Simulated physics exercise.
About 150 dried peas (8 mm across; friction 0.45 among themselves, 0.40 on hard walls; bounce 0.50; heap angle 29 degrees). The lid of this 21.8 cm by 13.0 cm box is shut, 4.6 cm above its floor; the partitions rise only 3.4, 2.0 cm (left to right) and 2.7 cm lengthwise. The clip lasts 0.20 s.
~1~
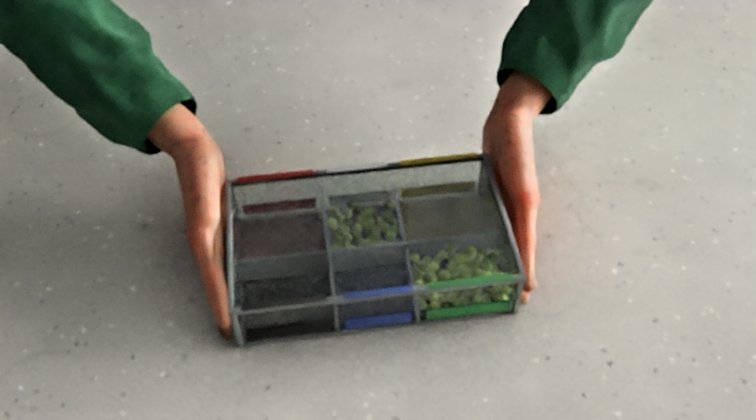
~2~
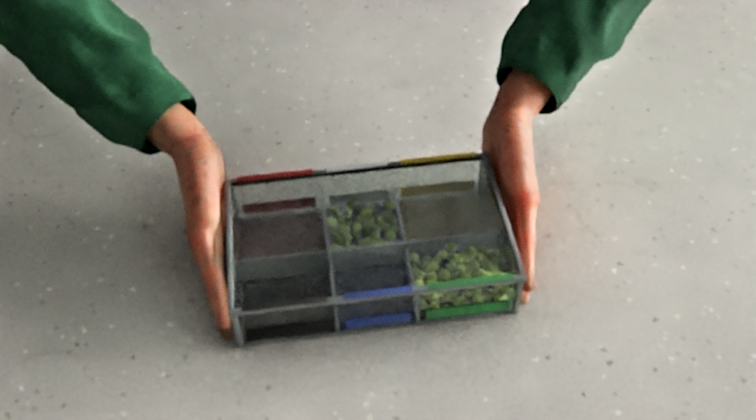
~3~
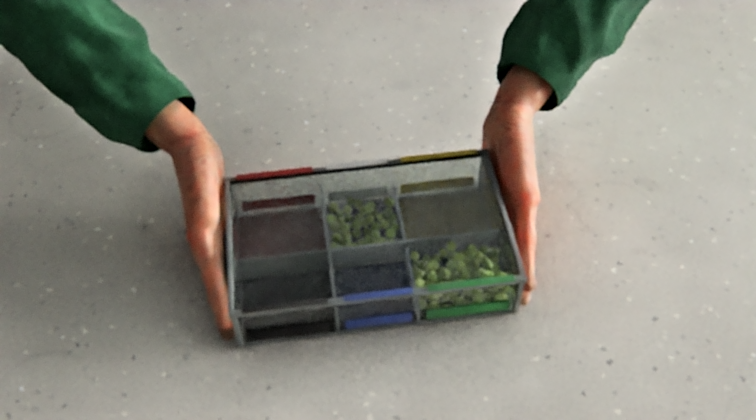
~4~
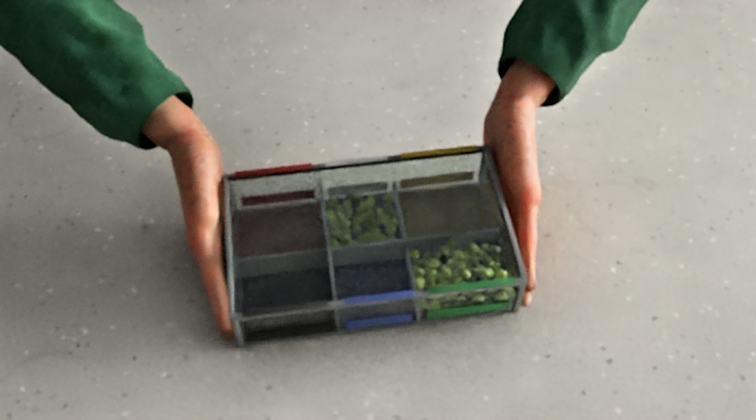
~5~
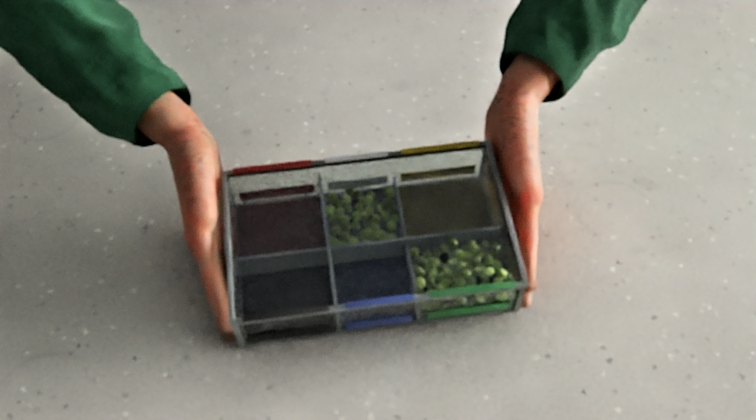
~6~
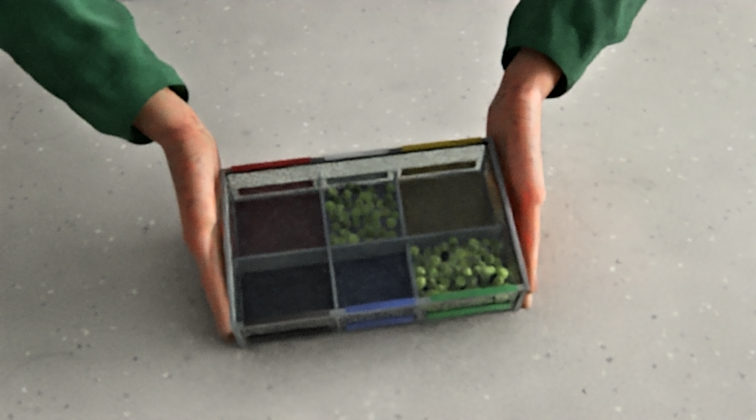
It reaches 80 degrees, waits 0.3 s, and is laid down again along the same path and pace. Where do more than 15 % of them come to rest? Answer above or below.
Red below, blue below, green above, yellow below, white above, black below.
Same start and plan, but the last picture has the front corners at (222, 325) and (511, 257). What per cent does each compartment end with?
Red 0; blue 35; green 25; yellow 0; white 25; black 15.
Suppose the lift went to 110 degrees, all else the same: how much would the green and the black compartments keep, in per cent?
In that case green 60; black 5.
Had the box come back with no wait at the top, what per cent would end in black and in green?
Then: Black 0, green 60.
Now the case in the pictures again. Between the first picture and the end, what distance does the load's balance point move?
Some 1.5 cm.
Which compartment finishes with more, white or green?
The green compartment.
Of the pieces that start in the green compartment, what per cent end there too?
About 100 per cent.
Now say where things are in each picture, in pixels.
The first frame shows box tilt 0 degrees, front corners at (234, 309) and (520, 276); green 65 %, white 35 %.
The second frame shows box tilt 1 degrees, front corners at (234, 310) and (520, 276).
The third frame shows box tilt 3 degrees, front corners at (234, 312) and (520, 277).
The fourth frame shows box tilt 6 degrees, front corners at (235, 315) and (521, 279), lowest corner left front.
The fifth frame shows box tilt 10 degrees, front corners at (235, 319) and (522, 282), lowest corner left front.
The sixth frame shows box tilt 15 degrees, front corners at (236, 324) and (523, 286), lowest corner left front; green 65 %, white 35 %.
Then, 0.84 s after the last picture, tilt 80 degrees; blue 5 %, green 60 %, white 35 %.
Then, 1.39 s after the last picture, tilt 43 degrees; blue 5 %, green 60 %, white 35 %.
Then, 2.01 s after the last picture, tilt 0 degrees; blue 5 %, green 60 %, white 35 %.
In the end, red 0 %, blue 5 %, green 60 %, yellow 0 %, white 35 %, black 0 %.
